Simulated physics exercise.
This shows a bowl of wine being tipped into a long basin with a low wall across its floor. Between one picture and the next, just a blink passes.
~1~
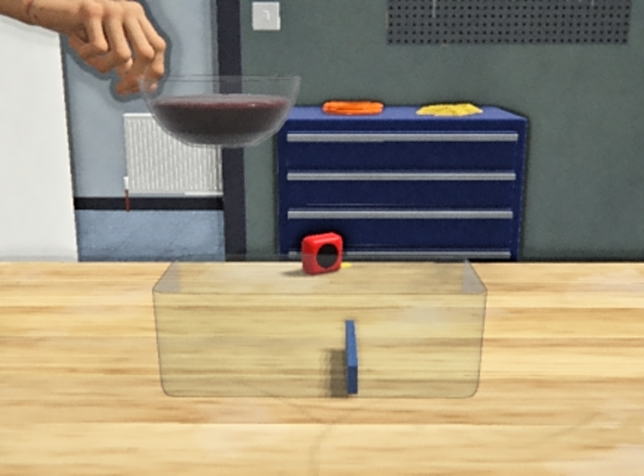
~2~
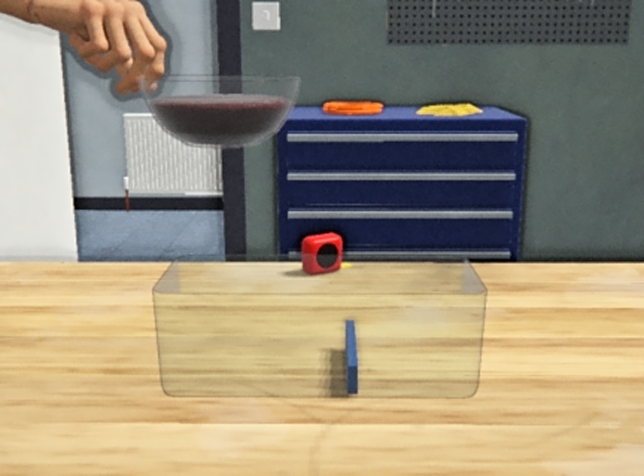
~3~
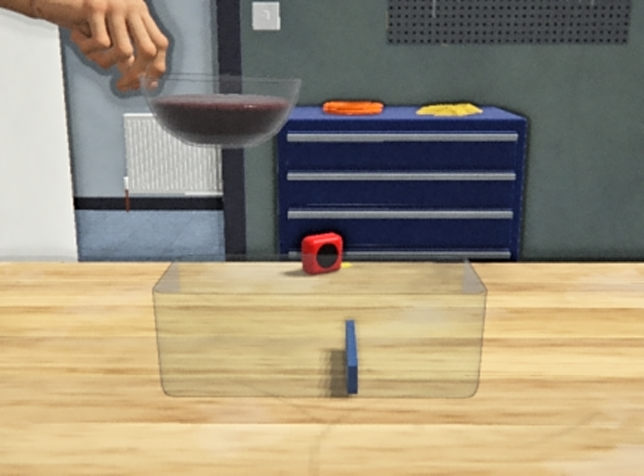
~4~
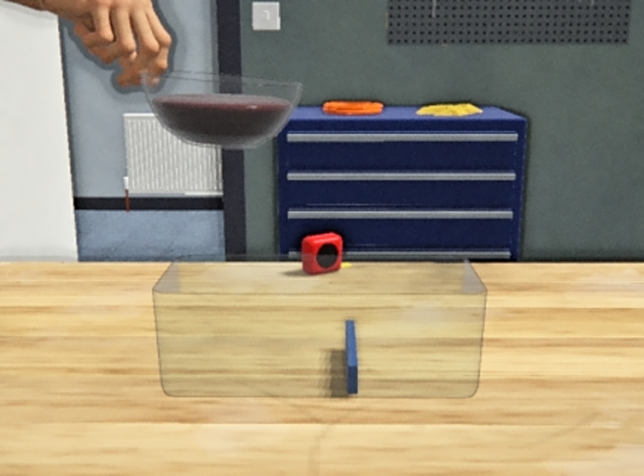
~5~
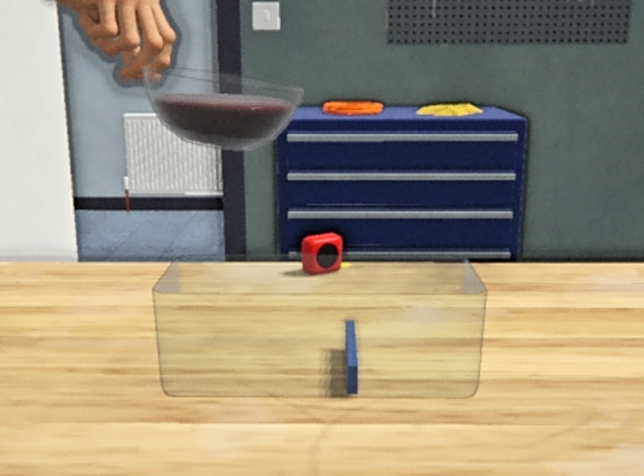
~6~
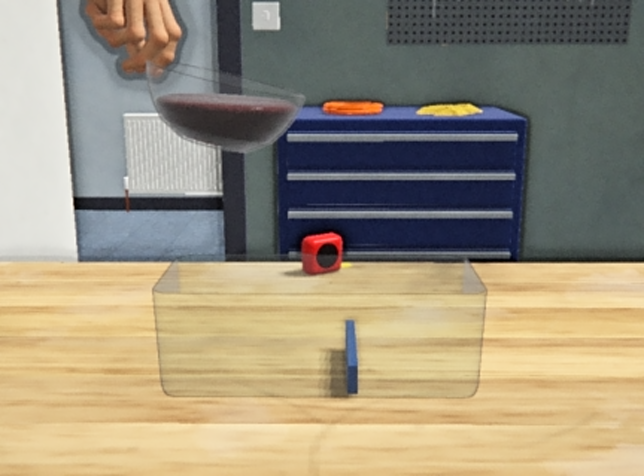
Hand slowly tilting a clear glass bowl of dark red liquid slightly rightward above a long transparent basin with a low blue wall.
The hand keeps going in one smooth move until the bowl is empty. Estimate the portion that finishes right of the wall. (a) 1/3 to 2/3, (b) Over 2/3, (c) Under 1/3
The answer is a.
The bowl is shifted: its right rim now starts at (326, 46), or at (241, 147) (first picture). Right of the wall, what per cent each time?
75 % and 10 %.
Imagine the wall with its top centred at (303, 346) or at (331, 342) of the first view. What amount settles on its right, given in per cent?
Try 1: Some 80 %; try 2: 70 %.
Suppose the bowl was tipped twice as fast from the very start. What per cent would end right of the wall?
I'd estimate about 35 percent ends up there.
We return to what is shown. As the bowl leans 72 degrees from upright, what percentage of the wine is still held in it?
Near 35 percent is still in there.
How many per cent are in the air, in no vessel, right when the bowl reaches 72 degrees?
About 50 %.
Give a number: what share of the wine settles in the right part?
Roughly 55 per cent.
A moment on, the bowl is tipped part way and 36 per cent is still to pour, 3 is left of the wall and 11 right of it.
Next, the bowl is tipped right over and 0 per cent is still to pour, 39 is left of the wall and 53 right of it.
Then the bowl is tipped right over and 0 per cent is still to pour, 45 is left of the wall and 54 right of it.
Later the bowl is tipped right over and 0 per cent is still to pour, 45 is left of the wall and 54 right of it.
At rest 45 per cent lies left of the wall, 54 right of it and 1 outside.
